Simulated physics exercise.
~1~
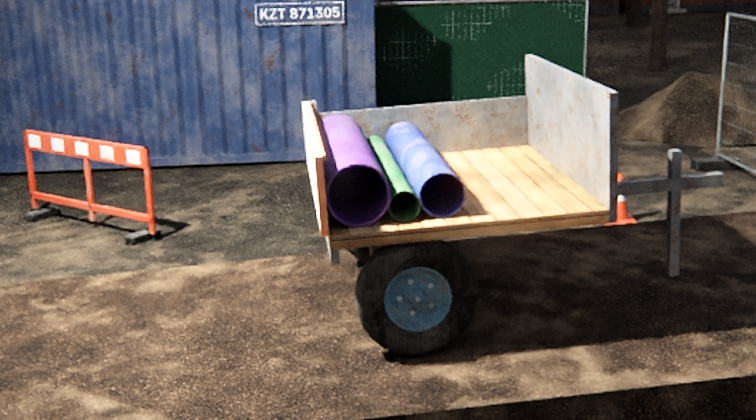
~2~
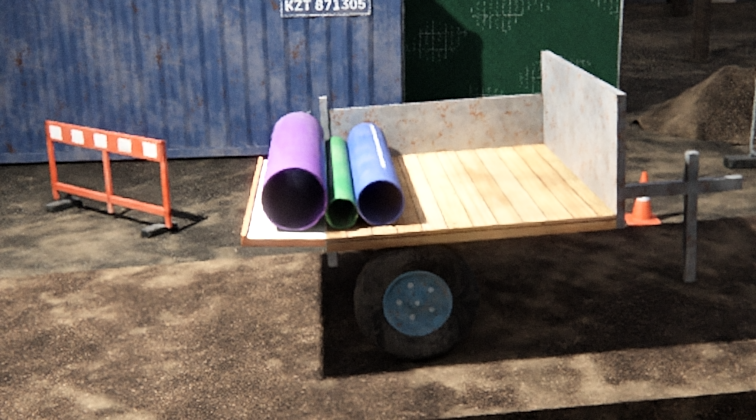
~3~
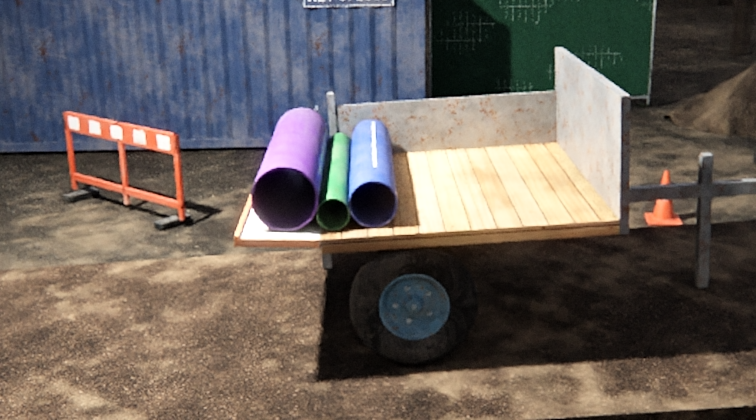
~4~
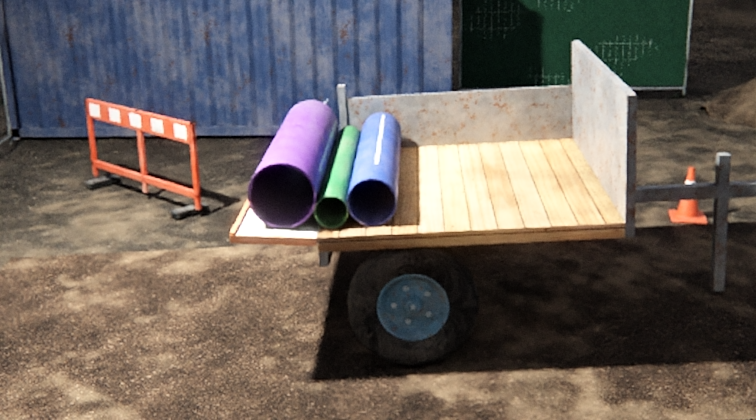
At first, a purple, a green and a blue pipe lie side by side on the wooden bed of a parked trailer, against its upright tailgate at the left end. The tailgate then swings down to the left until it lies almost level with the bed. As it opens, the three pipes roll left together, and the purple one passes onto the lowered gate. The green and blue pipes stop close behind it, still on the bed. The view drifts slightly sideways while the pipes settle, and at the end all three rest on the trailer, with none fallen off.
